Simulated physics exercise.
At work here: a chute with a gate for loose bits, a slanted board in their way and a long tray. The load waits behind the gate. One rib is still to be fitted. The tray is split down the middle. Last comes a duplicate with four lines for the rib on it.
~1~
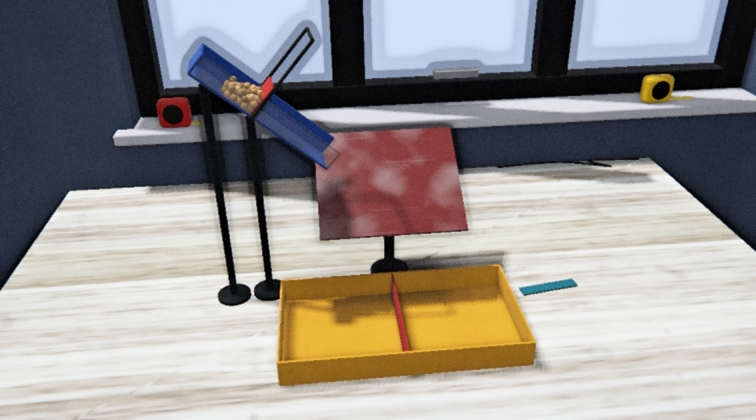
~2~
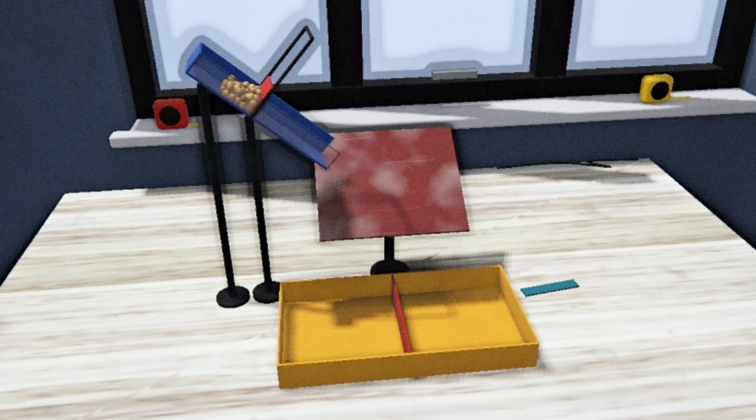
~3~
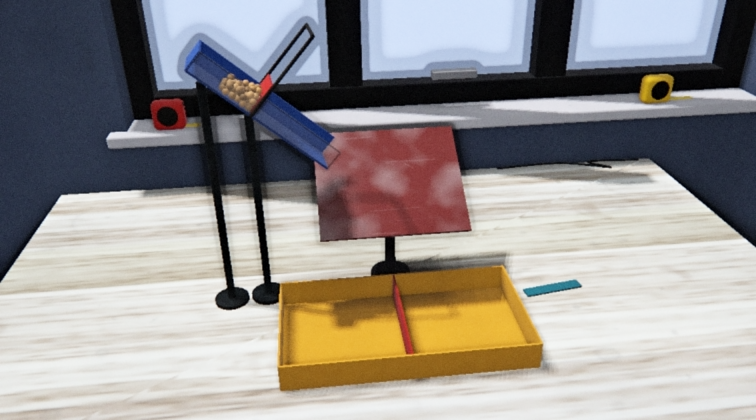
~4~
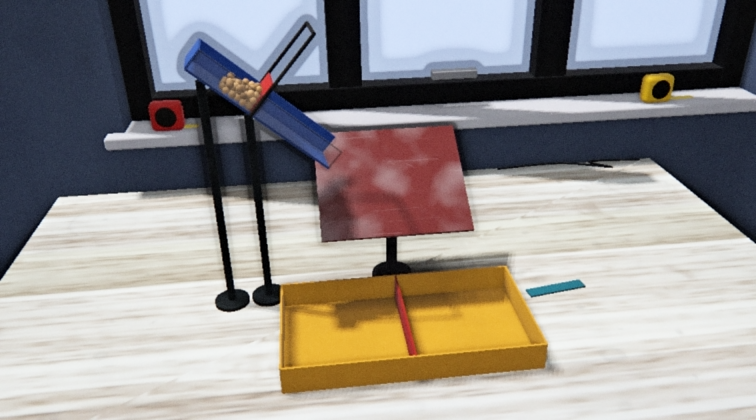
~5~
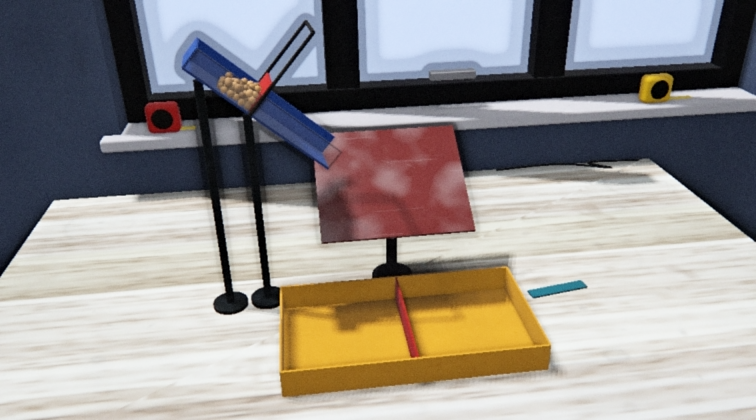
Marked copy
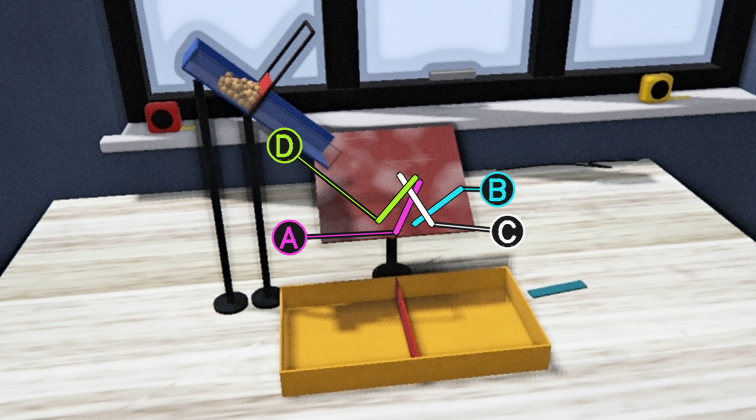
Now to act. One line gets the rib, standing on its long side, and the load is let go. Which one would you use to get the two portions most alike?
B works best here.
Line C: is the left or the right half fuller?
More lands on the right.
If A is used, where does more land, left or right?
More lands on the left.
On the marked copy, line A from (419, 182) to (395, 232); line B from (460, 188) to (414, 223); line C from (399, 175) to (431, 224); line D from (415, 177) to (378, 220).
For line A, of what is caught, the bulk in the left half, a small share in the right.
For line B, of what is caught, close to half in the left half, close to half in the right.
For line C, of what is caught, a small share in the left half, the bulk in the right.
For line D, of what is caught, all but a few in the left half, a small share in the right.
